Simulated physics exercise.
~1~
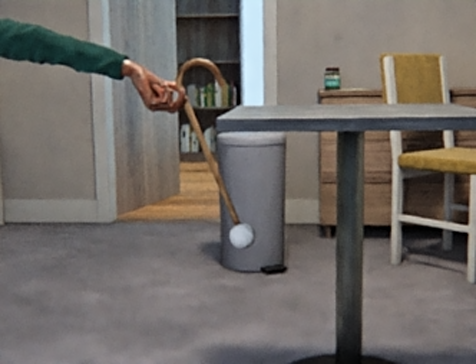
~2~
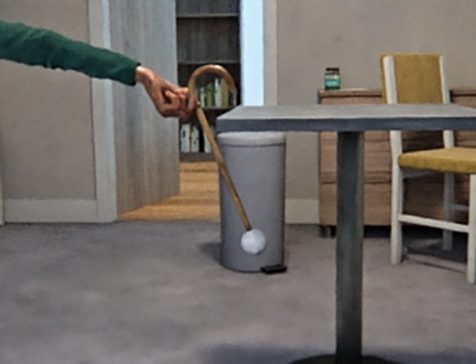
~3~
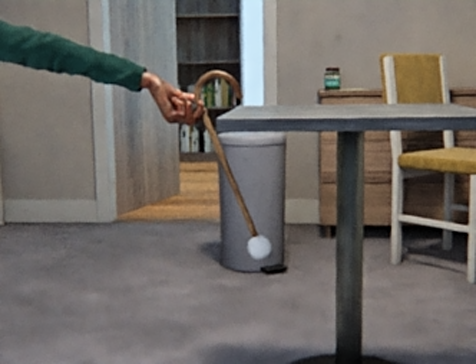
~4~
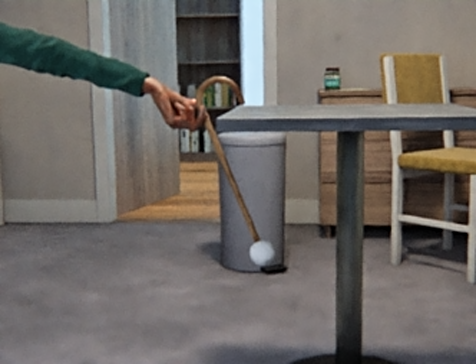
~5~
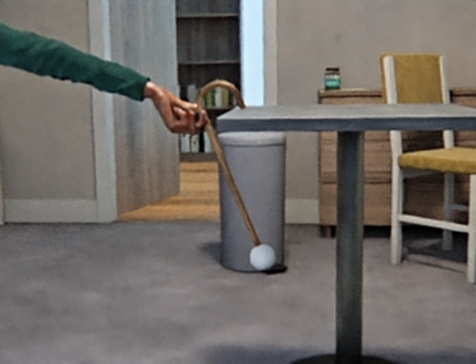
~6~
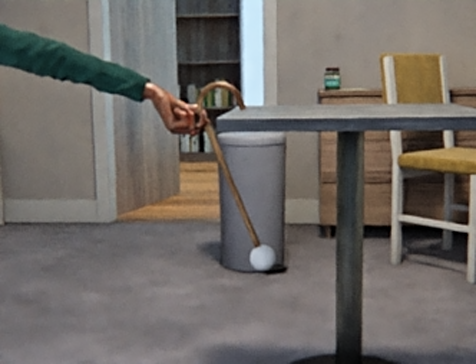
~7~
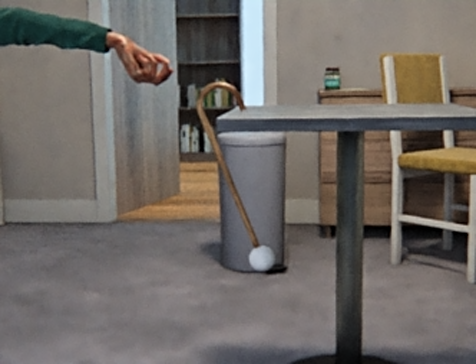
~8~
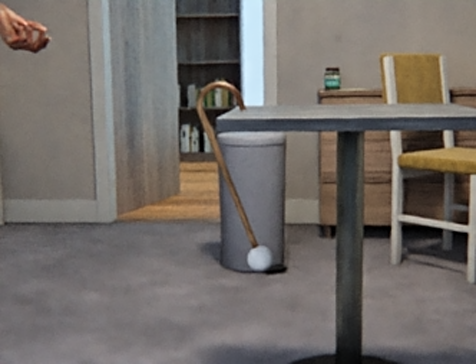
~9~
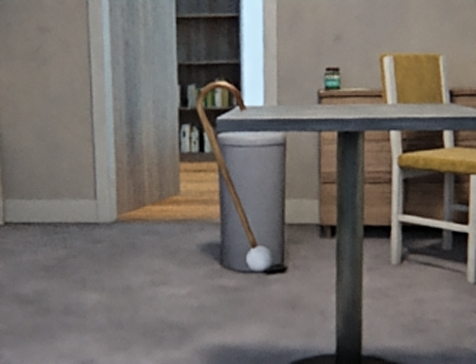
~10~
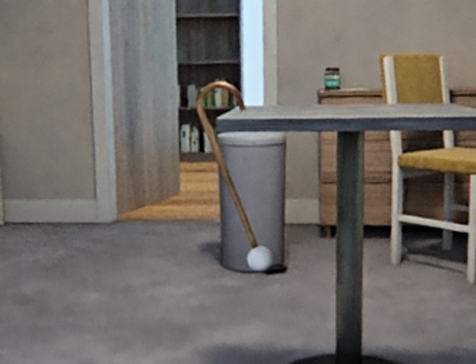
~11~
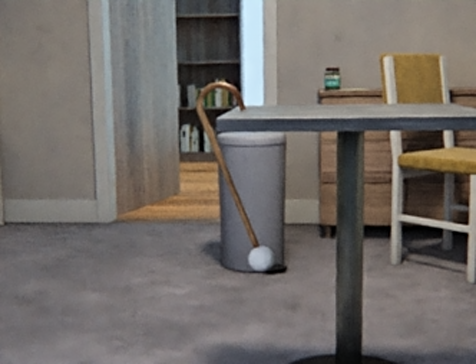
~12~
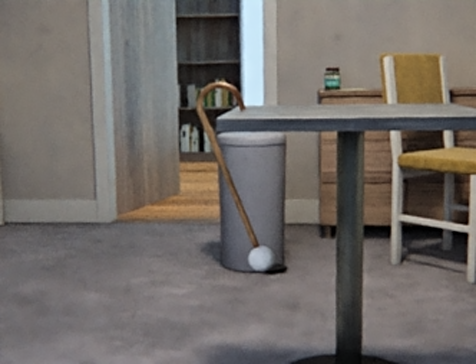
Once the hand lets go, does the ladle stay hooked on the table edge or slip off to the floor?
It stays hooked on the table edge, hanging there after the hand has gone.
